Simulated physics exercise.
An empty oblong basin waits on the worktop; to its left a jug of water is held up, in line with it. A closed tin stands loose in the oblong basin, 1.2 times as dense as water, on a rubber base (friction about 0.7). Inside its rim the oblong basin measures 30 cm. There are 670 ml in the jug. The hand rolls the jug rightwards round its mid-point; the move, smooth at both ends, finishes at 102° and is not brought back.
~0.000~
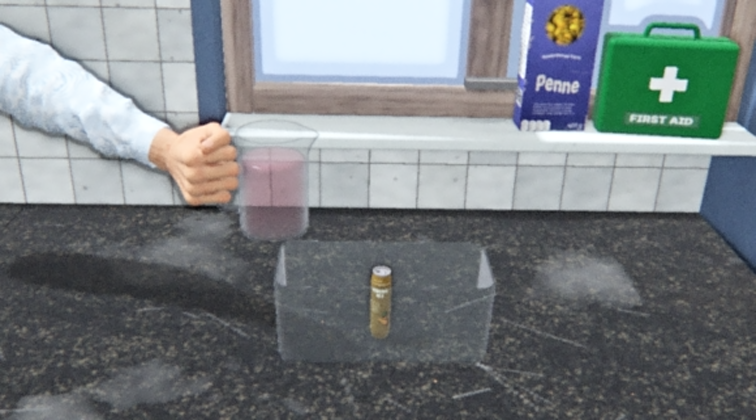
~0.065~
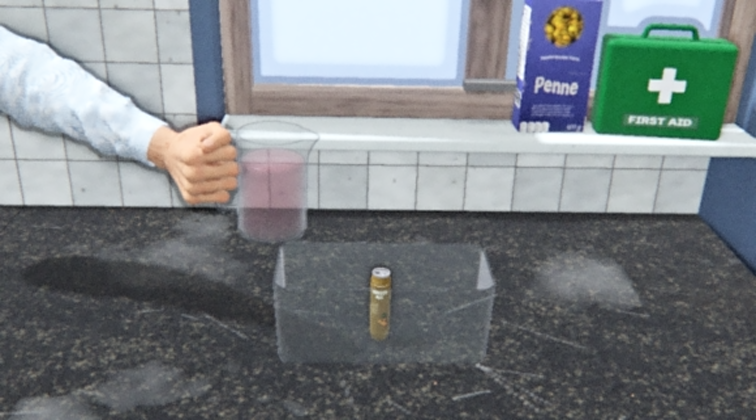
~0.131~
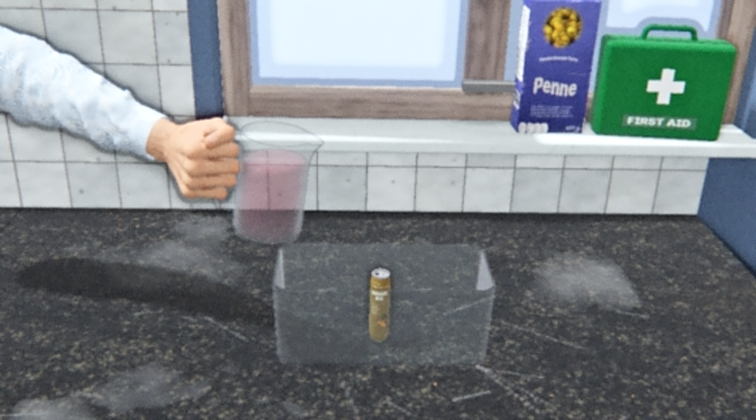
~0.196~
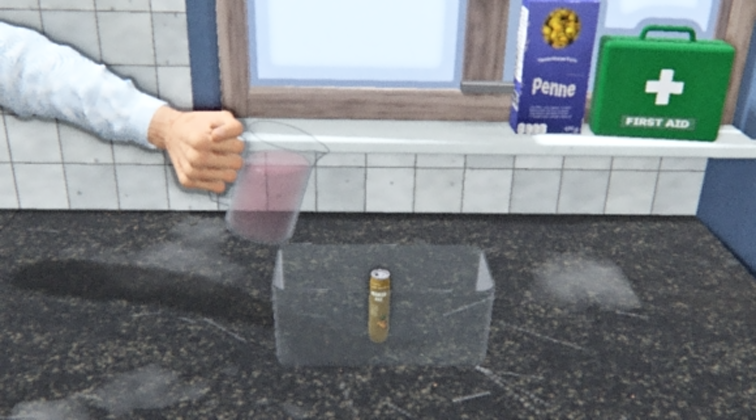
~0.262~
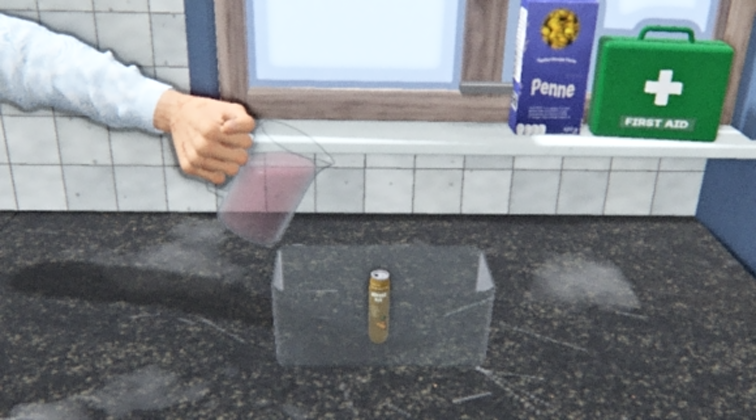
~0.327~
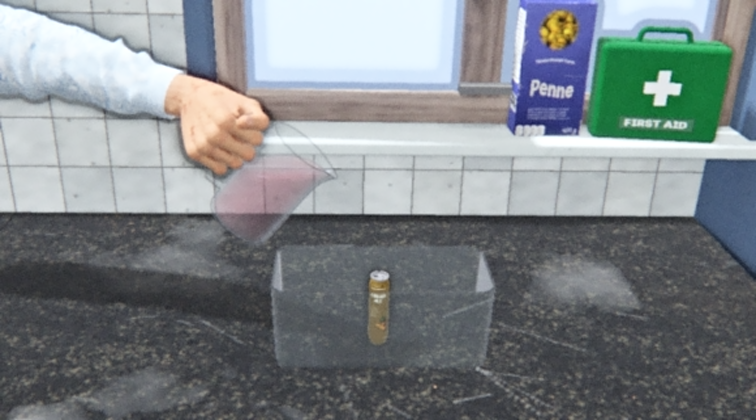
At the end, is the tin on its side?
The tin topples.
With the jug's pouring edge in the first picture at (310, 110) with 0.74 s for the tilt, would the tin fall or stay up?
Then it goes over.
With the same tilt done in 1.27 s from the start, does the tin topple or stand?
The tin topples.
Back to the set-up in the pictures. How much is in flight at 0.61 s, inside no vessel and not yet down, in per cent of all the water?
Some 18 per cent.
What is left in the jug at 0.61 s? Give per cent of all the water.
About 74 per cent.
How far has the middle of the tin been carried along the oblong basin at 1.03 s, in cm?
Some 9 cm.
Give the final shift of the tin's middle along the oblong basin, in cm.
Some 9.5 cm.
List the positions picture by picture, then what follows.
In the first frame, tilt 0°; pouring edge (319, 134); surface from (240, 155) to (306, 156); the oblong basin's rim runs from (278, 264) to (489, 266); the tin's top is at (382, 274).
In the second frame, tilt 2°; pouring edge (320, 136); surface from (240, 156) to (306, 158).
In the third frame, tilt 7°; pouring edge (324, 142); surface from (241, 158) to (308, 160).
In the fourth frame, tilt 16°; pouring edge (330, 150); surface from (243, 160) to (311, 161).
In the fifth frame, tilt 27°; pouring edge (335, 162); surface from (236, 177) to (318, 164).
In the sixth frame, tilt 40°; pouring edge (338, 177); surface from (224, 182) to (329, 169).
After 0.61 s the tilt is 92° and 74 per cent is still to pour; the tin stands where it began.
After 0.81 s the tilt is 102° and 30 per cent is still to pour; the tin leans 21°.
After 1.03 s the tilt is 102° and 8 per cent is still to pour; the tin lies on its side.
After 1.26 s the tilt is 102° and 2 per cent is still to pour; the tin lies on its side.
In the end the tin lies on its side.
